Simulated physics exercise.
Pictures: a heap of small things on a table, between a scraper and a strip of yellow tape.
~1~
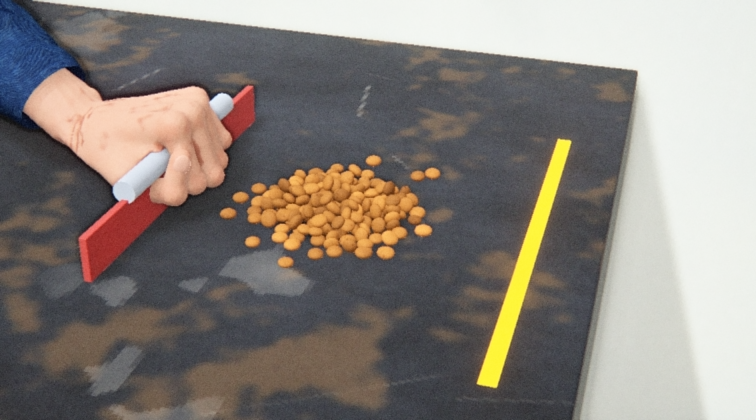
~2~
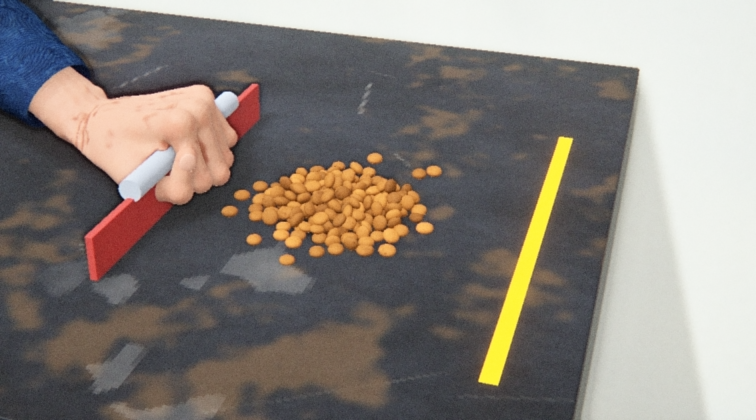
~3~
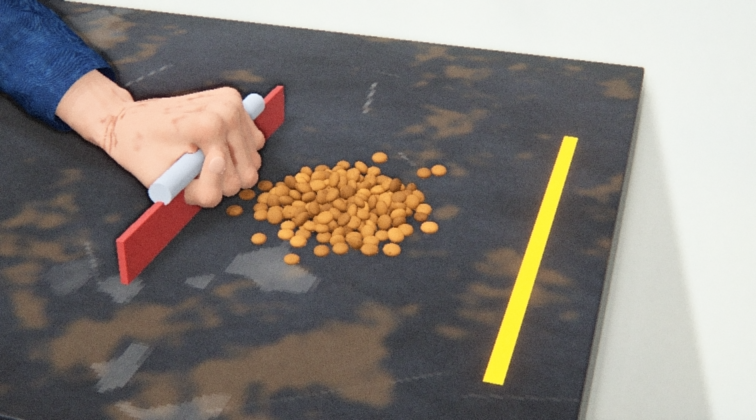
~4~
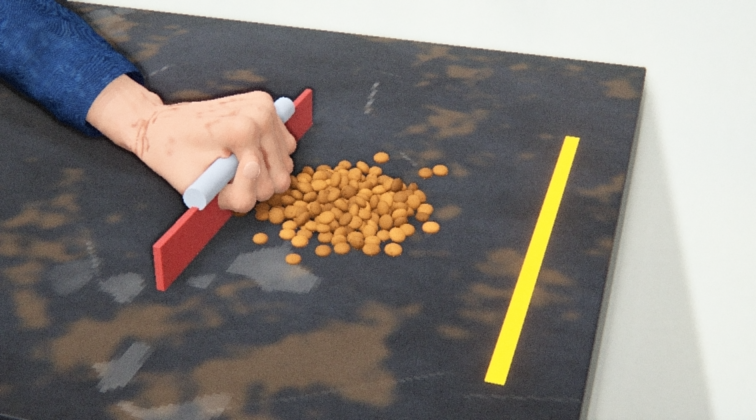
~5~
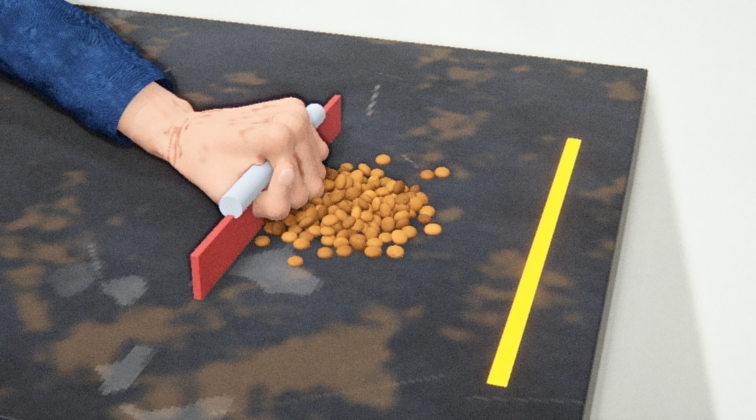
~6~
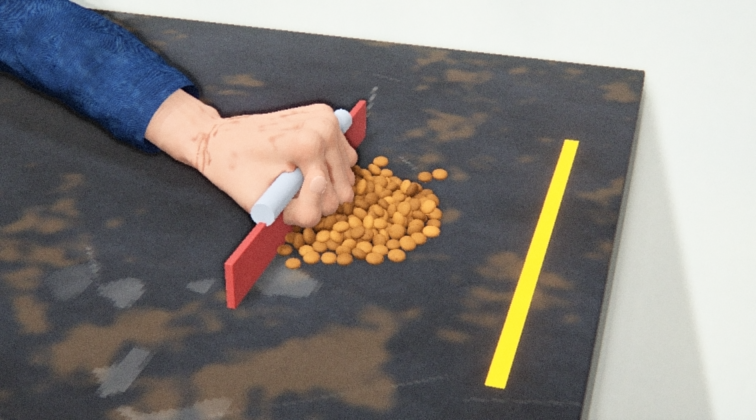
The clip shows a hand gripping a red scraper by its pale handle on a dark, mottled table, then moving it right into a heap of small brown pieces, pushing them slightly toward a strip of yellow tape.
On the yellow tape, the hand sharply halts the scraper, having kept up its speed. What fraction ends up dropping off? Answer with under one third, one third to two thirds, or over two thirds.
The share that drops off is one third to two thirds.
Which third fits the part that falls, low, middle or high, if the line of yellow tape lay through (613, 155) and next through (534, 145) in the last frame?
For the first place it's beyond two thirds, and for the second it's under a third.
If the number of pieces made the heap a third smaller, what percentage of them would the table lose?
40 per cent or so.
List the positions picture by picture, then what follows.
In the first picture, scraper near (99, 245), at rest; yellow tape near (562, 149), about a palm's width from the edge; edge at (603, 256); the heap near (337, 208), bits of cat kibble.
In the second picture, scraper near (105, 243).
In the third picture, scraper near (136, 247); the heap near (344, 205).
In the fourth picture, scraper near (172, 253).
In the fifth picture, scraper near (208, 261); the heap near (350, 208), a little pushed along.
In the sixth picture, scraper near (241, 270); yellow tape near (569, 150); edge at (611, 256); the heap near (368, 214), all but a few pushed along.
Shortly afterwards, scraper still moving, near (430, 187); heap all on the table, its front near (552, 235).
Next, scraper stopped at the yellow tape; heap near a third over the edge.
Some moments later, scraper stopped at the yellow tape; heap near half over the edge.
In the end, scraper stopped at the yellow tape; heap near half over the edge.
